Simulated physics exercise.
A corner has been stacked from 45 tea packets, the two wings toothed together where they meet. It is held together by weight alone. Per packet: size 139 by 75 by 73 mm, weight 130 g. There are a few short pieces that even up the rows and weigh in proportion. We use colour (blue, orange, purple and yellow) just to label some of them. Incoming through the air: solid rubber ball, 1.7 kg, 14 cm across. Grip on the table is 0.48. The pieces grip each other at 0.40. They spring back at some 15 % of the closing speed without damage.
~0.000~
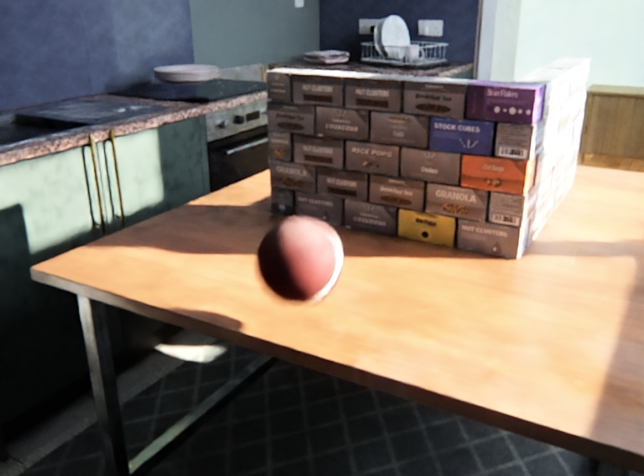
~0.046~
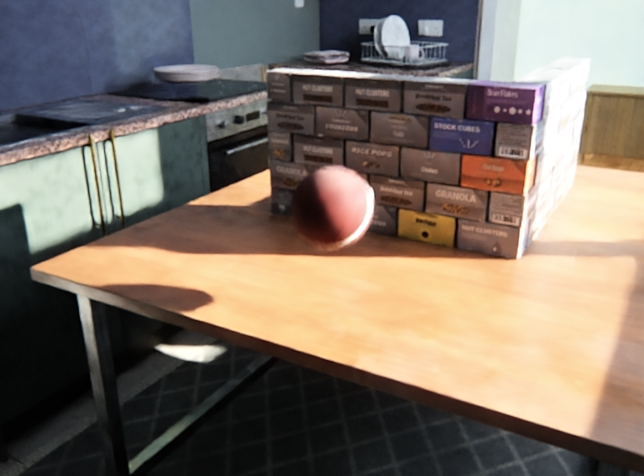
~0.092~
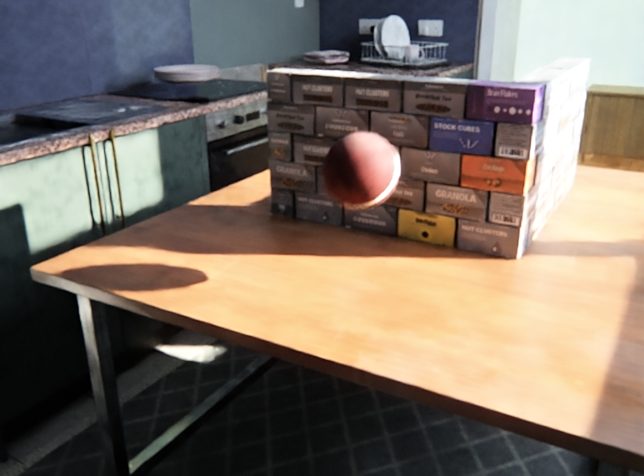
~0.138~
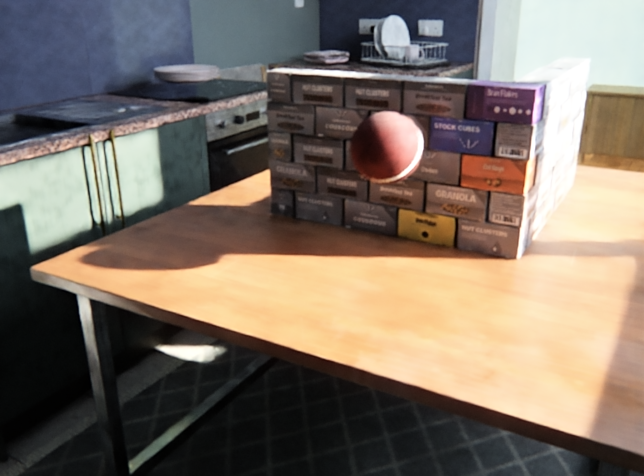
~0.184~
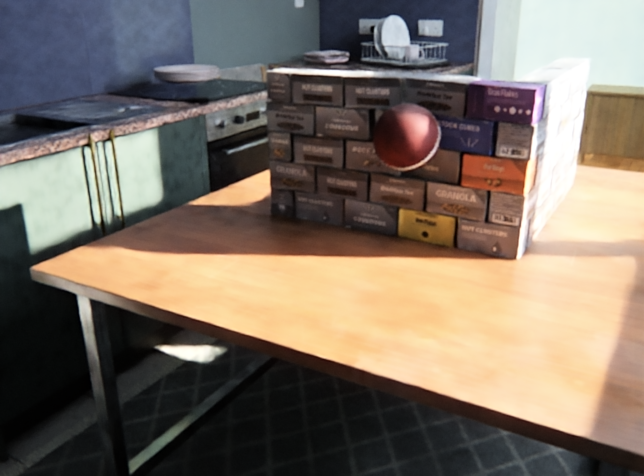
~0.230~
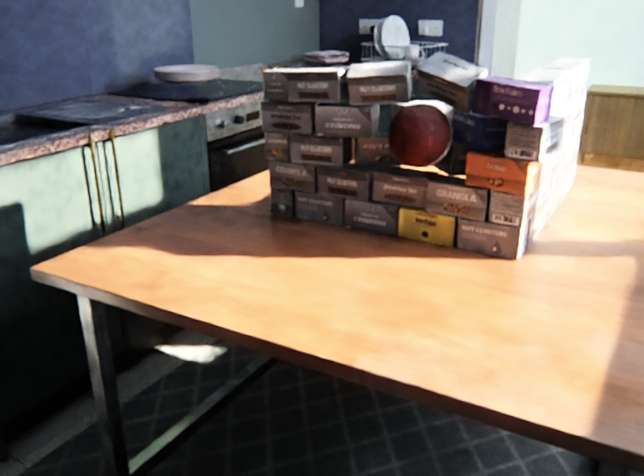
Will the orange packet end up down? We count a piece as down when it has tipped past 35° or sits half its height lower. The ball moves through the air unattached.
No.
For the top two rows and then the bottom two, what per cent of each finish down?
Top: 30%, bottom: 10%.
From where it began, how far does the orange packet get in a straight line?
It ends around 1 cm from its start.
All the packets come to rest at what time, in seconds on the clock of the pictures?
At around 1.5 s.
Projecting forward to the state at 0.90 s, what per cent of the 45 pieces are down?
20 per cent at that moment.
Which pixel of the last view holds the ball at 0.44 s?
Look close to (462, 161).
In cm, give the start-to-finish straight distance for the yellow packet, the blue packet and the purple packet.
Net displacement, roughly: Yellow ~ 0 cm, blue ~ 28 cm, purple ~ 42 cm.
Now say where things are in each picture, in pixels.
In the first frame (pixels give the middle of a visible side), ball (299, 263) 41 cm from contact, 2.9 m/s; orange packet (493, 174); blue packet (460, 136); yellow packet (425, 228); none has stirred.
Ball (332, 209) 30 cm from contact, 2.7 m/s; orange packet (493, 174), in the second frame.
Ball (361, 171) 19 cm from contact, 2.5 m/s; orange packet (493, 174), in the third frame.
Ball (386, 149) 8 cm from contact, 2.4 m/s; orange packet (493, 174), in the fourth frame.
Ball (407, 138) after contact, 1.8 m/s; orange packet (493, 174); blue packet (461, 135) 10 mm from its place; steepest lean 4°, the packet at (434, 97); movement in 5 of them, in the fifth frame.
Ball (420, 136) after contact, 1.7 m/s; orange packet (495, 174) 10 mm from its place; blue packet (465, 129) 6 cm from its place; purple packet (505, 102) 4° from how it stood; steepest lean 30°, the packet at (442, 91); movement in 16 of them, in the sixth frame.
After 0.30 s, ball still moving; 3 of the 45 packets down; orange packet 11 mm from its place; blue packet 14° from how it stood.
After 0.44 s, ball still moving; 7 of the 45 packets down; orange packet 11 mm from its place; blue packet on its side.
After 0.90 s, ball still moving; 8 of the 45 packets down; orange packet 10 mm from its place; purple packet on its side.
In the end (1.9 s), ball rolling away; 8 of the 45 packets down; orange packet 10 mm from its place; purple packet on its side; blue packet on its side. From the last view, middles, orange packet near (503, 170), purple packet near (396, 203).
